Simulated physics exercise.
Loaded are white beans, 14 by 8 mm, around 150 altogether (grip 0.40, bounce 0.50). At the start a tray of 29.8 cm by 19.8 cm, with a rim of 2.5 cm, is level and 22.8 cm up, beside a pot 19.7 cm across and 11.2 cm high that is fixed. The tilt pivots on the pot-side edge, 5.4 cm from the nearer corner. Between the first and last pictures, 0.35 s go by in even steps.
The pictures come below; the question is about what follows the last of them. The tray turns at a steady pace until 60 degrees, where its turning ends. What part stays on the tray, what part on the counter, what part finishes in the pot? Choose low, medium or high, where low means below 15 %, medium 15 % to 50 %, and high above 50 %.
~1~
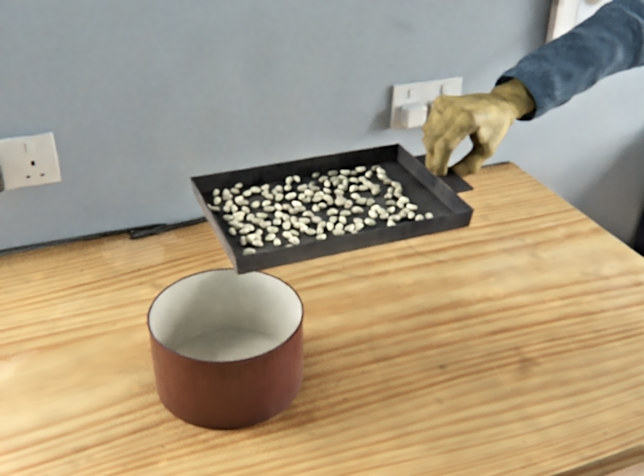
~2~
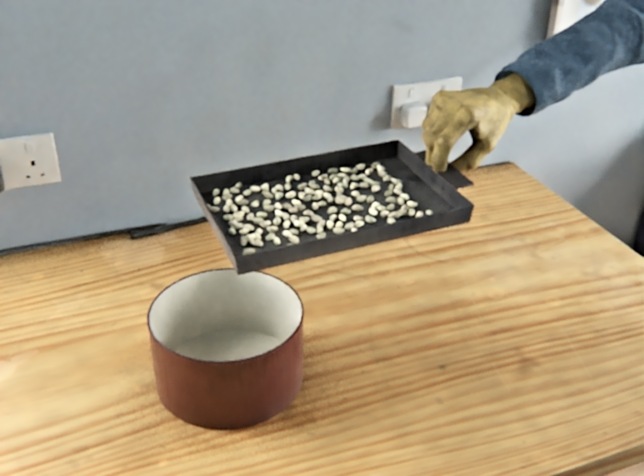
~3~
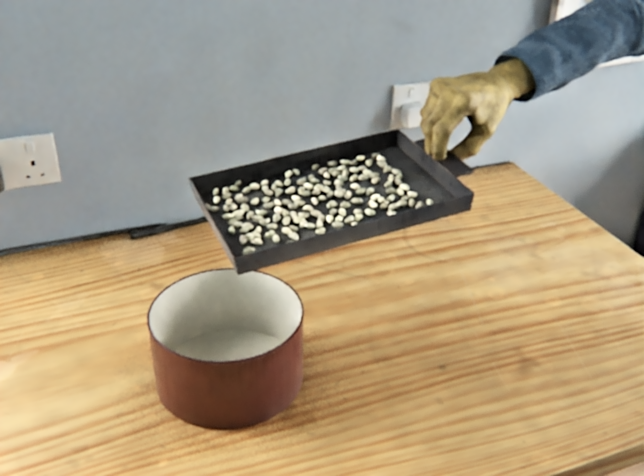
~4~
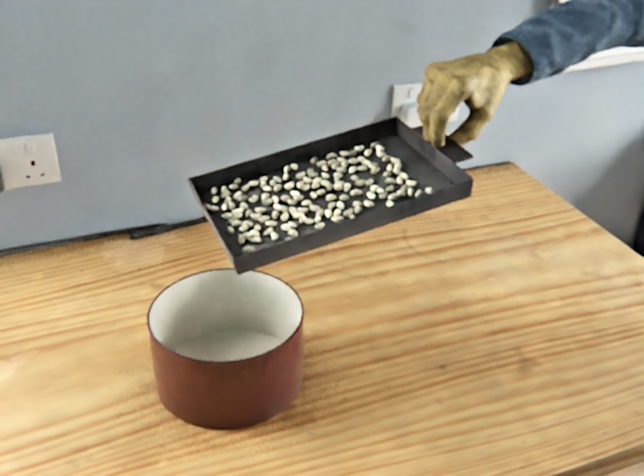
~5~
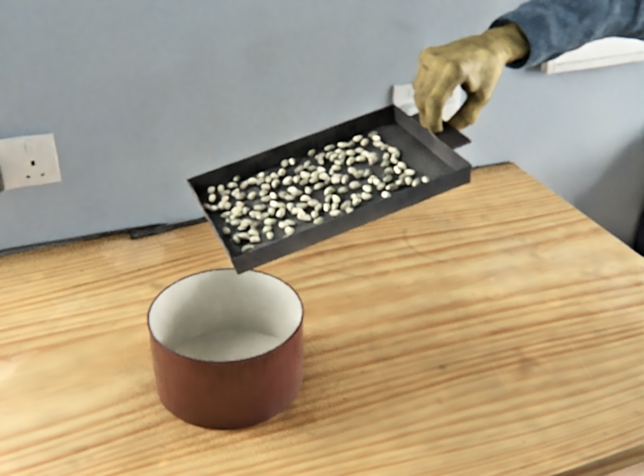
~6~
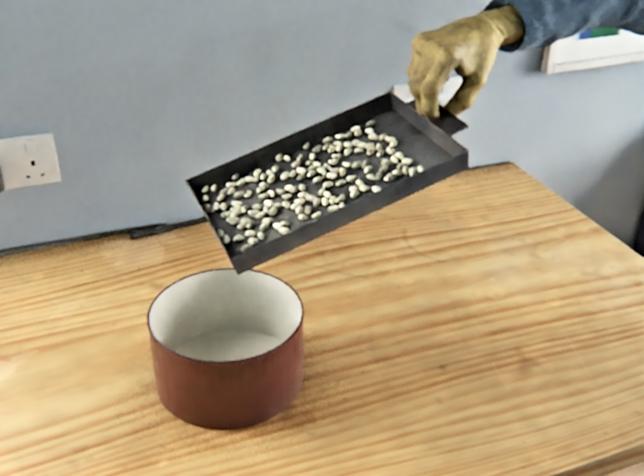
Shares - tray: High, counter: Low, pot: Low.
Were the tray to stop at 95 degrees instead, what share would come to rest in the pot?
In that case it comes to about 70 in a hundred.
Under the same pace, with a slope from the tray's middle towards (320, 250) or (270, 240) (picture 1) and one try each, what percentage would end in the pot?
Approximately 0 percent, then 0 percent.
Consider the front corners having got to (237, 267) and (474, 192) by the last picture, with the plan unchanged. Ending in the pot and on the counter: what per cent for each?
You'd end with pot at 0 and counter at 0.
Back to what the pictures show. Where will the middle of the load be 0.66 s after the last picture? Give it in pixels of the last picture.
Approximately (222, 208) in the last view.
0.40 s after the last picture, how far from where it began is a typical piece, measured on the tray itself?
By then it sits near 8 cm from where it began.
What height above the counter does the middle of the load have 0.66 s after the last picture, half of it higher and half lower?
Roughly 26 centimetres, give or take.
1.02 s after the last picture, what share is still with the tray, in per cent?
Estimate: Near 95 in a hundred.
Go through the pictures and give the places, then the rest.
In the first picture, tray tilt 0 degrees, front corners at (238, 256) and (471, 209); middle of the pieces at (315, 208); pot at (226, 311).
In the second picture, tray tilt 1 degrees, front corners at (237, 256) and (471, 205); middle of the pieces at (315, 207).
In the third picture, tray tilt 4 degrees, front corners at (236, 256) and (471, 192), lowest corner left back; middle of the pieces at (315, 202).
In the fourth picture, tray tilt 8 degrees, front corners at (234, 256) and (470, 178), lowest corner left back; middle of the pieces at (313, 196).
In the fifth picture, tray tilt 12 degrees, front corners at (233, 257) and (468, 164), lowest corner left back; middle of the pieces at (309, 191).
In the sixth picture, tray tilt 16 degrees, front corners at (232, 257) and (465, 150), lowest corner left back; middle of the pieces at (302, 187); pot at (226, 311).
Then, 0.40 s after the last picture, tilt 37 degrees; the tray holds 100 %, the pot 0 %.
Then, 0.66 s after the last picture, tilt 52 degrees; the tray holds 100 %, the pot 0 %.
Then, 1.02 s after the last picture, tilt 60 degrees; the tray holds 95 %, the pot 0 %.
In the end, tray 95 %, counter 0 %, pot 0 %.
